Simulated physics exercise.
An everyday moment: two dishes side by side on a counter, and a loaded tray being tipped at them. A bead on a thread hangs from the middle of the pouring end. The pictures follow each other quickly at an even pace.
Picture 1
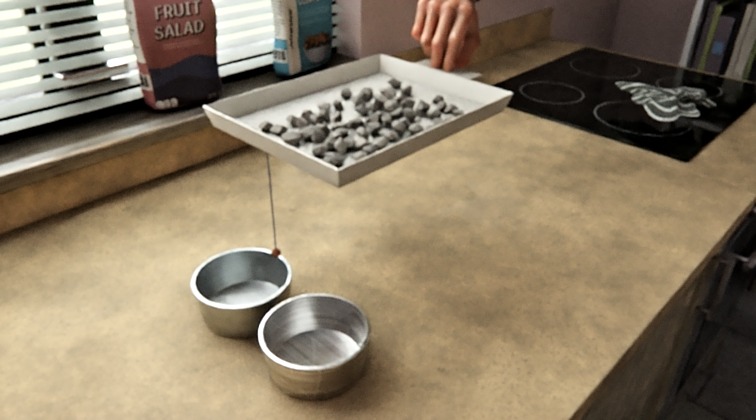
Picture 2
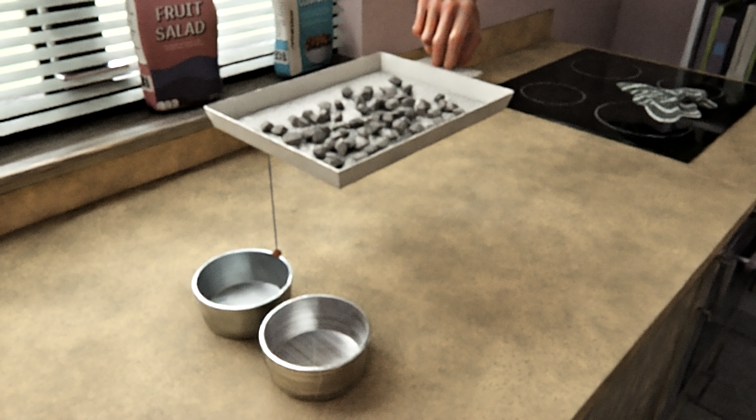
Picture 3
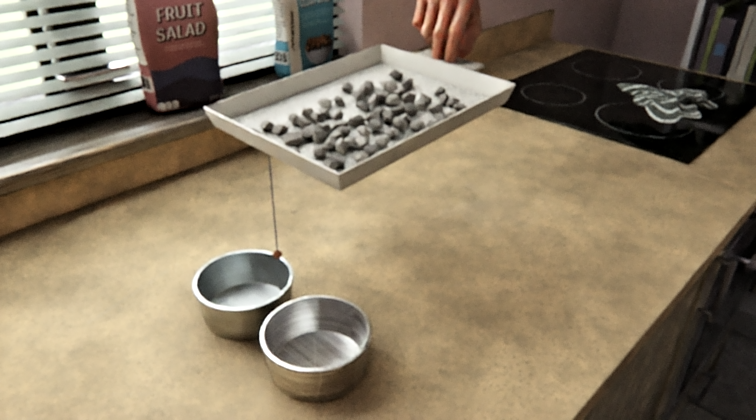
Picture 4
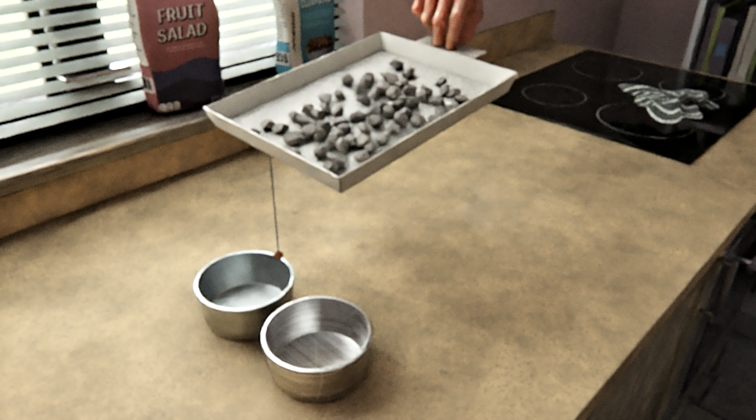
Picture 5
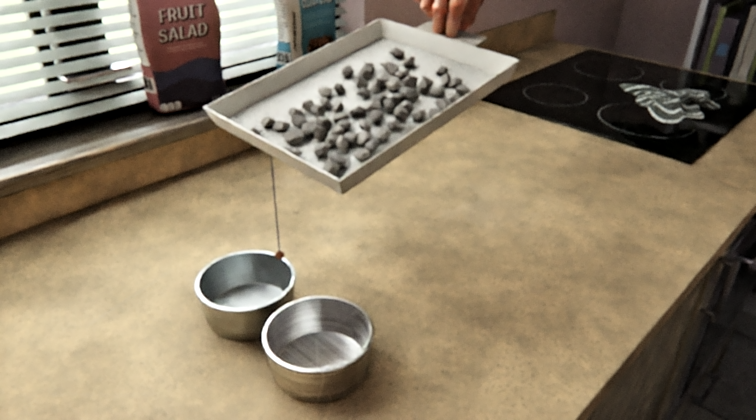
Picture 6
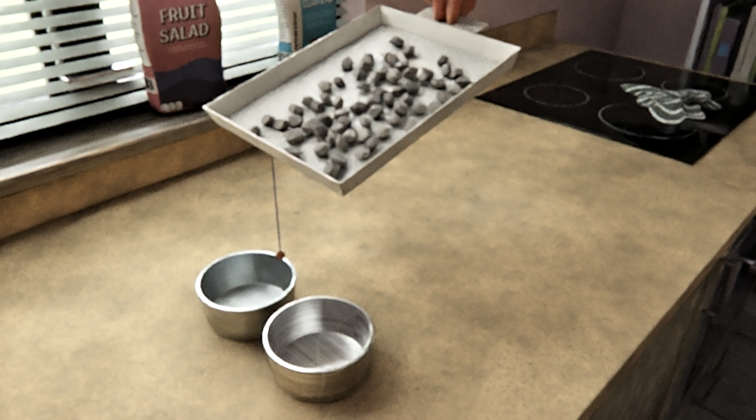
At the start, a hand holds a pale tray of dark gravel level above a counter, with two metal bowls below and a bead hanging on a thread. The hand then gradually raises the far end, tilting the tray slightly toward its lower right corner, while the bowls stay put.
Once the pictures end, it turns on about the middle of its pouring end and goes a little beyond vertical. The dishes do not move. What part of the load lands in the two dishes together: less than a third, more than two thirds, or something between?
They take over two thirds between them.
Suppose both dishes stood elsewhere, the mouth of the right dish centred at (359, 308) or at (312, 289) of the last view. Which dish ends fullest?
In turn: The right one; the right dish.
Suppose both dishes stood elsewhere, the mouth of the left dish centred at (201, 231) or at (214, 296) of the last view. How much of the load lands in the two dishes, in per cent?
About 10 and 50 per cent.
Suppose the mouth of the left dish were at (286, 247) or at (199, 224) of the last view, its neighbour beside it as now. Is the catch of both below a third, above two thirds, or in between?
In turn: Below one third; under a third.
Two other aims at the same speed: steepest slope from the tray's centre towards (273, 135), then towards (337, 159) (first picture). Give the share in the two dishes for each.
In turn 30 and 80 in a hundred.
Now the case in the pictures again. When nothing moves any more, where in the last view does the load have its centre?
Near (306, 350).
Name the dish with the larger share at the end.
The winner is the right dish.
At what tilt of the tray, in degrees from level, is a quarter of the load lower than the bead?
Near 90 degrees.
Shortly afterwards, tray tipped steeply; the whole lot on the tray.
Next, tray tipped right over; near half on the tray; near a quarter in the right dish; only a few in the left dish; near a quarter in the air.
Some moments later, tray tipped past a quarter turn; near two thirds in the right dish; near a quarter in the left dish; a little outside both.
In the end, tray tipped past a quarter turn; near two thirds in the right dish; near a quarter in the left dish; a little outside both.
